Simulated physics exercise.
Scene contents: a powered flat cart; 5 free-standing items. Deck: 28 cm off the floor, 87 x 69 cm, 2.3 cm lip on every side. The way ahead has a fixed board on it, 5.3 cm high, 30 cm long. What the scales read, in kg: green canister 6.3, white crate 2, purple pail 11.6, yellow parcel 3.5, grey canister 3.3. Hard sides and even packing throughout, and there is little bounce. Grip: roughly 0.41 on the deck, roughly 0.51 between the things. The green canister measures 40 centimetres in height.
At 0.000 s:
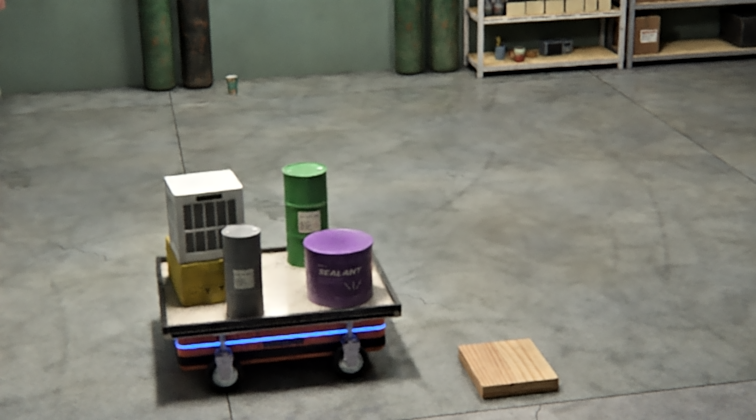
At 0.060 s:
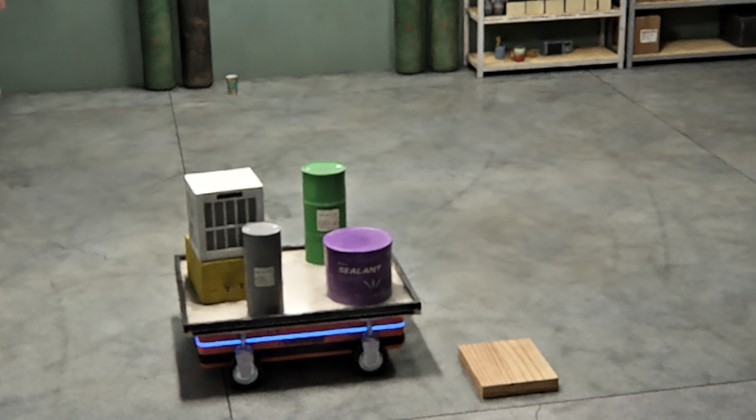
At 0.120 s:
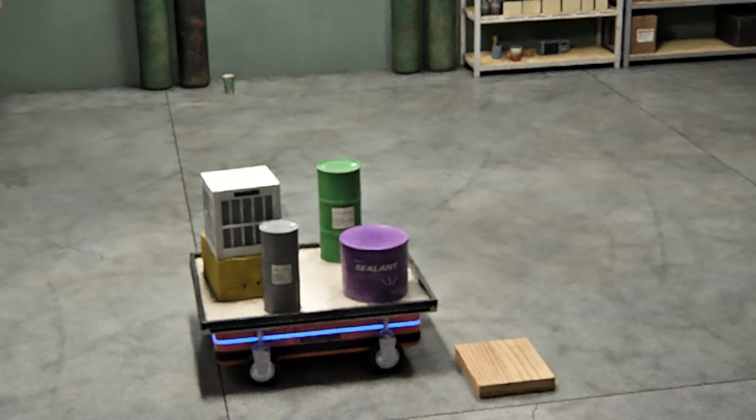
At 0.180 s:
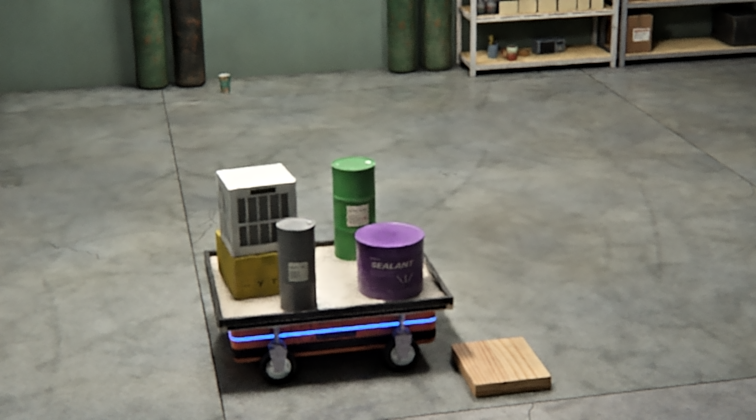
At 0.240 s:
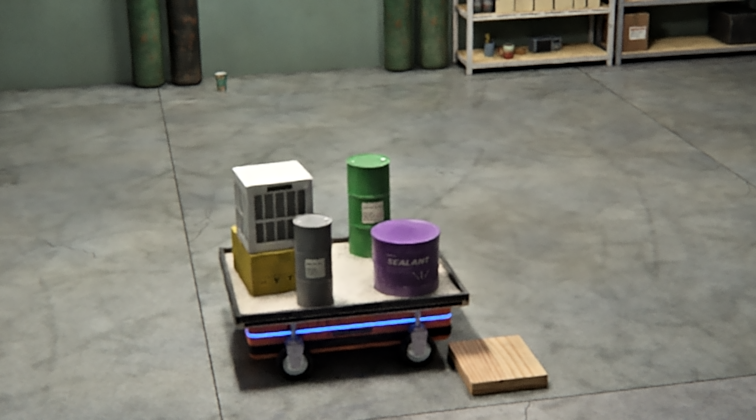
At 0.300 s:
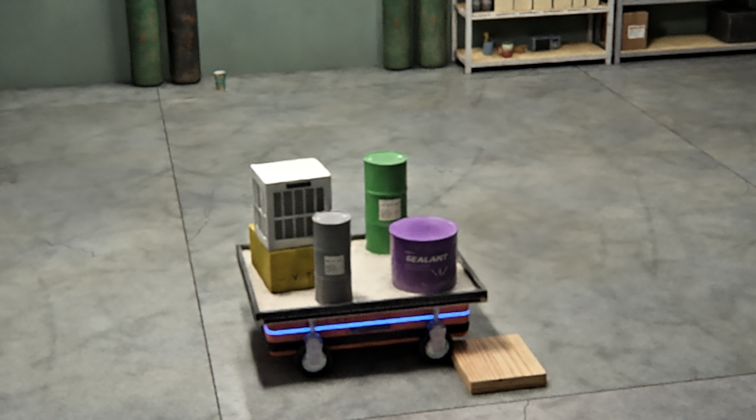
At first, a flat cart with a glowing blue strip stands left of a wooden board on a concrete floor, carrying a white crate on a yellow parcel, grey and green canisters, and a purple pail. The cart then rolls steadily right, closing in on the board, while its load keeps its arrangement.
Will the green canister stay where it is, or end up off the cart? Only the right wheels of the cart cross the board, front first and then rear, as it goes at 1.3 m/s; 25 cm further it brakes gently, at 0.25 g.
Pretty sure it goes overboard.
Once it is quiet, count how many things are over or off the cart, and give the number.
Total: 3.
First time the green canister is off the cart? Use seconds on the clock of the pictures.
That comes at close to 1.6 seconds.
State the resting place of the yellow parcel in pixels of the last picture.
It ends up at about (630, 222).
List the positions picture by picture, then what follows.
Cart 0 cm along; green canister (307, 215); white crate (205, 216), in the first frame.
Cart 8 cm along; yellow parcel (228, 265); grey canister (264, 270), in the second frame.
Cart 16 cm along; white crate (242, 212); purple pail (375, 264), in the third frame.
Cart 23 cm along; yellow parcel (259, 260); grey canister (297, 265), in the fourth frame.
Cart 31 cm along; white crate (274, 206); purple pail (406, 258), in the fifth frame.
Cart 39 cm along; green canister (386, 203); yellow parcel (293, 254), in the sixth frame.
After 0.60 s, cart 78 cm along; green canister leaning 11° near (465, 190); grey canister leaning 16°; purple pail leaning 4°.
After 1.00 s, cart 130 cm along; green canister leaning 18° near (602, 179); white crate leaning 5°; purple pail slid 5 cm.
After 1.60 s, cart 183 cm along; green canister now off the cart; white crate leaning 46°; grey canister leaning 26°.
After 2.00 s, cart 183 cm along, stopped; white crate on its side; grey canister on its side; purple pail slid 5 cm.
At rest (3.0 s), off the cart, green canister; tipped over on the cart, white crate and grey canister; the other 2 in place, give or take 10 cm.
